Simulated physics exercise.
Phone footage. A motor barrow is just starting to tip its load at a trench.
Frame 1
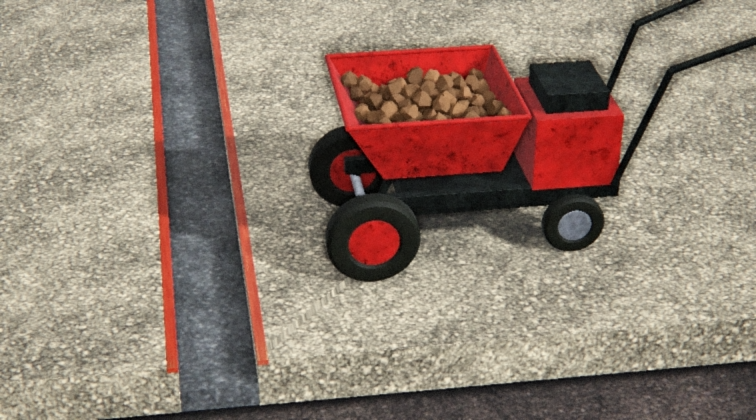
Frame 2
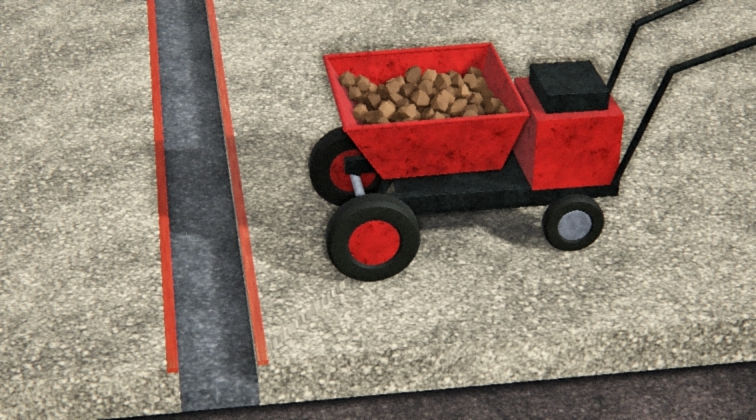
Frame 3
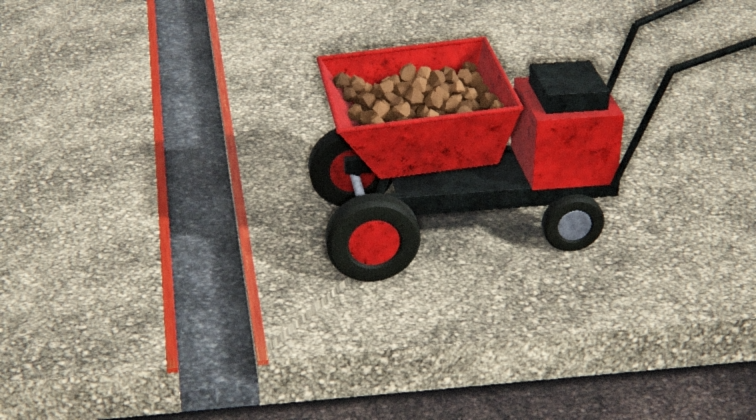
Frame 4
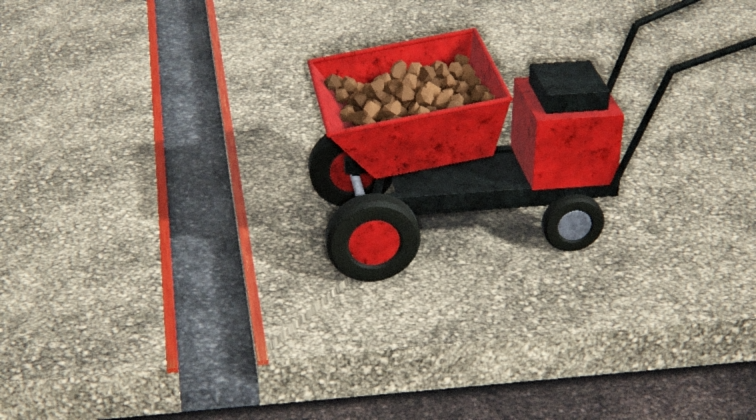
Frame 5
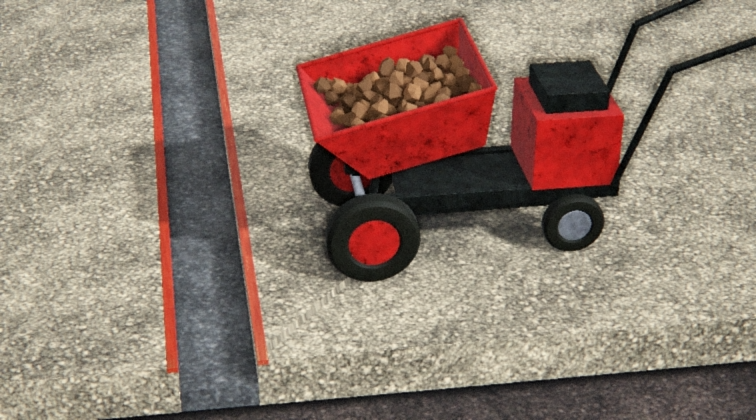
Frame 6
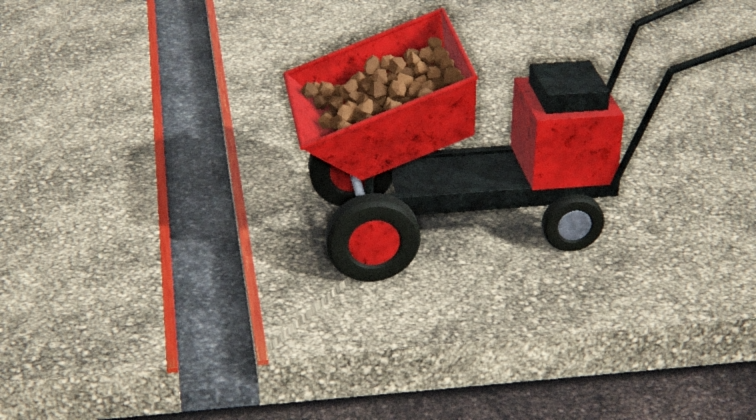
On pale, gritty ground beside a narrow dark trench edged in red, a red motor barrow stands with its skip level and full of brown clods. The skip then tilts gradually toward the trench on the left, its right end rising clear of the black chassis, while the clods stay heaped inside.
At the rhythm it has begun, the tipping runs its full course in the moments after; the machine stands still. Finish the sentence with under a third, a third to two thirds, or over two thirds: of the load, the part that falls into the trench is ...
The part that falls into the trench is over two thirds.
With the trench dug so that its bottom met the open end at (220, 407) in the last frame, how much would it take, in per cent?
Roughly 90 in a hundred.
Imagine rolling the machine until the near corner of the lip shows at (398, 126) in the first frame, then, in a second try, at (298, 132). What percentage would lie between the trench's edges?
Roughly 60 per cent at the first spot and 40 per cent at the second.
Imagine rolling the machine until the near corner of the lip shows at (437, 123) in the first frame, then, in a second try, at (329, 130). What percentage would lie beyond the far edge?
Roughly 0 per cent, then roughly 30 per cent.
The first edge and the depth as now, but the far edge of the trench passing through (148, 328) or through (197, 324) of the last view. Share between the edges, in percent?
Roughly 90 percent first and 60 percent second.
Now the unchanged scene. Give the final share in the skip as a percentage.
It works out to some 0 percent.
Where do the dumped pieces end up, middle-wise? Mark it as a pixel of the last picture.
The centre ends up roughly at (202, 257).
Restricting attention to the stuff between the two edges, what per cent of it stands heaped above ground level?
My guess is some 30 per cent.
Soon after the last picture, skip tipped steeply; all in the skip.
A little later, skip tipped right over; most in the skip; about a quarter in or heaped over the trench; a stray few beyond it; a stray few falling.
Later still, skip tipped right over; a small part in the skip; most in or heaped over the trench; a small part beyond it.
At rest, skip tipped right over; a stray few short of the trench; most in or heaped over the trench; about a quarter beyond it.
